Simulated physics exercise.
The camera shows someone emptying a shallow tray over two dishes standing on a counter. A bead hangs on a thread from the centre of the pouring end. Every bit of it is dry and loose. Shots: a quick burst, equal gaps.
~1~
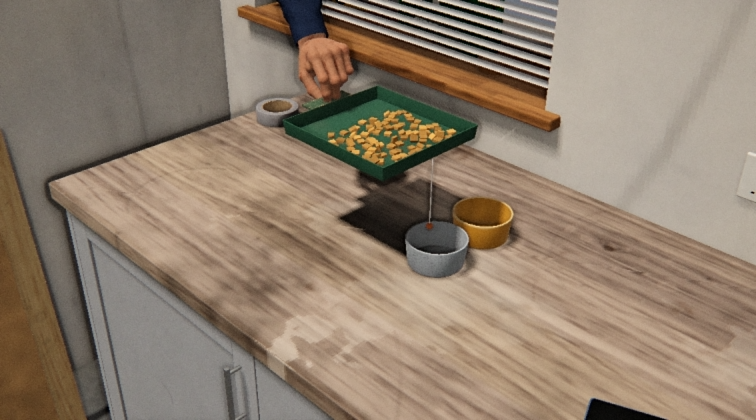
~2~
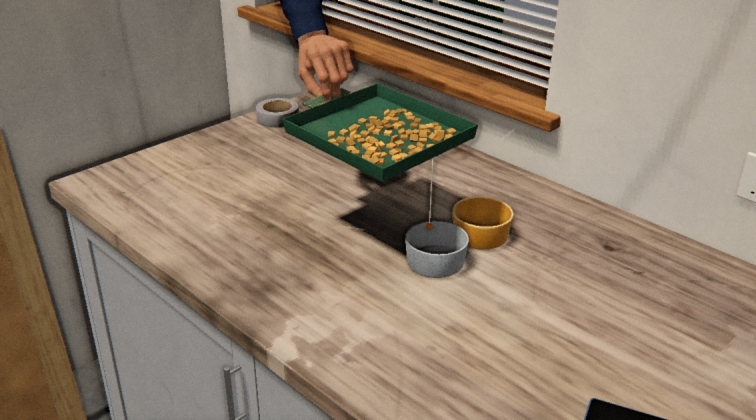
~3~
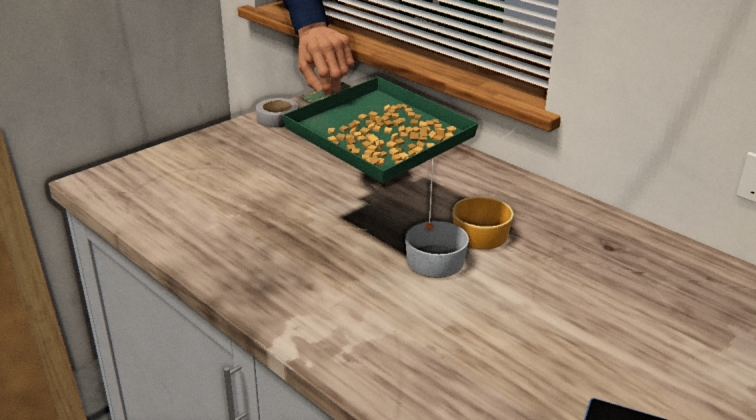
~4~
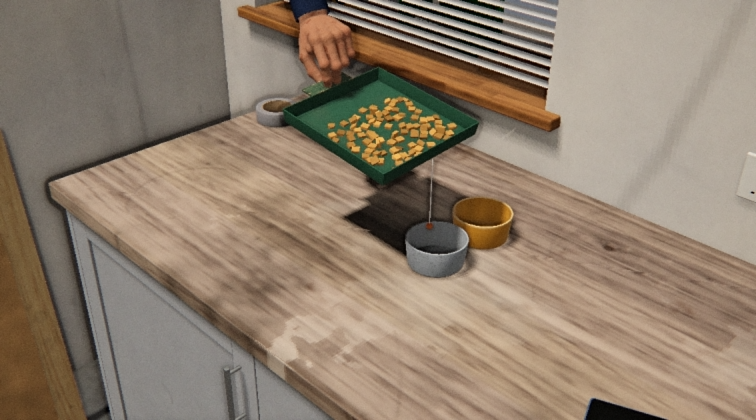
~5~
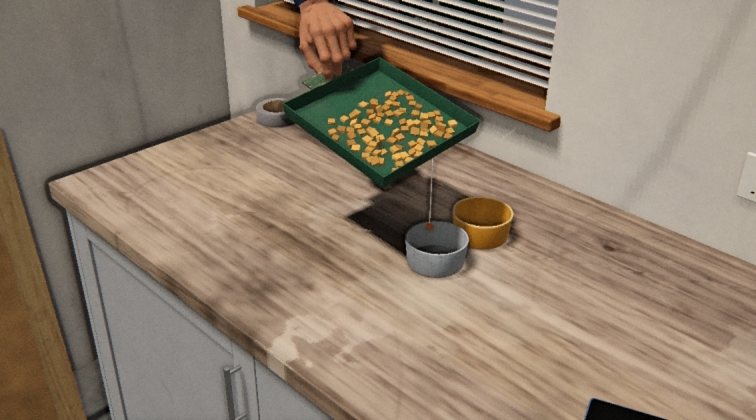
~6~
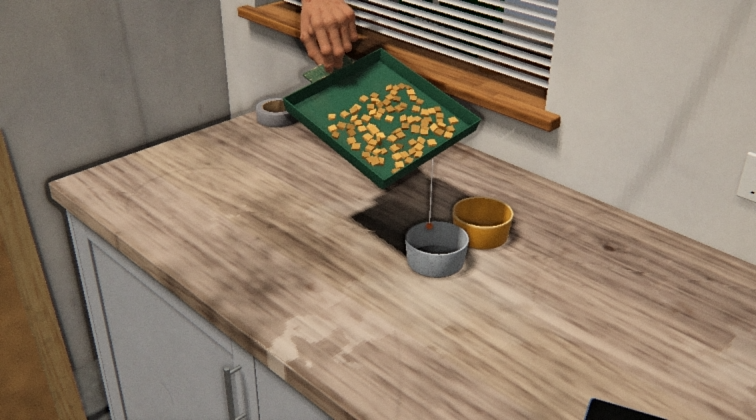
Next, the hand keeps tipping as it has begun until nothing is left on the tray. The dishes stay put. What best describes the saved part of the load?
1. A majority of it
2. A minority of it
The answer is 2.
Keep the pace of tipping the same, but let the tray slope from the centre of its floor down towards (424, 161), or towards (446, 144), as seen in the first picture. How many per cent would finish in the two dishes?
In order, 30 in a hundred and 70 in a hundred.
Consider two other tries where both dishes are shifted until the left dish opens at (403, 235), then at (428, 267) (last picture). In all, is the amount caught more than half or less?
First try: A minority; second try: A minority.
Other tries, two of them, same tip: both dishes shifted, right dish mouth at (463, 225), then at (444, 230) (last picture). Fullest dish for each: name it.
First try, the one on the left; second try, the one on the left.
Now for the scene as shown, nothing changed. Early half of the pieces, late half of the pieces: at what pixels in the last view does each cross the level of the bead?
Half one: (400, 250), half two: (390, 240).
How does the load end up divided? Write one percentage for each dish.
Estimate - left dish 10 percent, right dish 0 percent.
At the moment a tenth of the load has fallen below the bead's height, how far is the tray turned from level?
Near 105 degrees.
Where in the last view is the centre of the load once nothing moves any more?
The centre comes to rest close to (396, 286).
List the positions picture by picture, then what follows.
Corners of the pouring end (383, 167) and (475, 125), level; middle of the load (395, 140), cereal squares; left dish (460, 260); right dish (505, 233); bead on its thread (429, 226), in the first picture.
Corners of the pouring end (383, 167) and (475, 124), level; middle of the load (395, 139), in the second picture.
Corners of the pouring end (383, 169) and (476, 123), tipped barely, lowest at the left corner; middle of the load (395, 138), in the third picture.
Corners of the pouring end (384, 172) and (477, 122), tipped a little, lowest at the left corner; middle of the load (395, 135), in the fourth picture.
Corners of the pouring end (384, 175) and (477, 120), tipped a little, lowest at the left corner; middle of the load (395, 133), in the fifth picture.
Corners of the pouring end (384, 178) and (478, 119), tipped clearly, lowest at the left corner; middle of the load (397, 131); left dish (460, 260); right dish (505, 233), in the sixth picture.
Just after the last frame, tray tipped steeply; every one on the tray.
A moment on, tray tipped past a quarter turn; the larger part on the tray; about a tenth outside both; about a tenth in the air.
Further on, tray tipped past a quarter turn; about a tenth in the left dish; almost all outside both.
When it is over, tray tipped past a quarter turn; about a tenth in the left dish; not one in the right dish; almost all outside both.
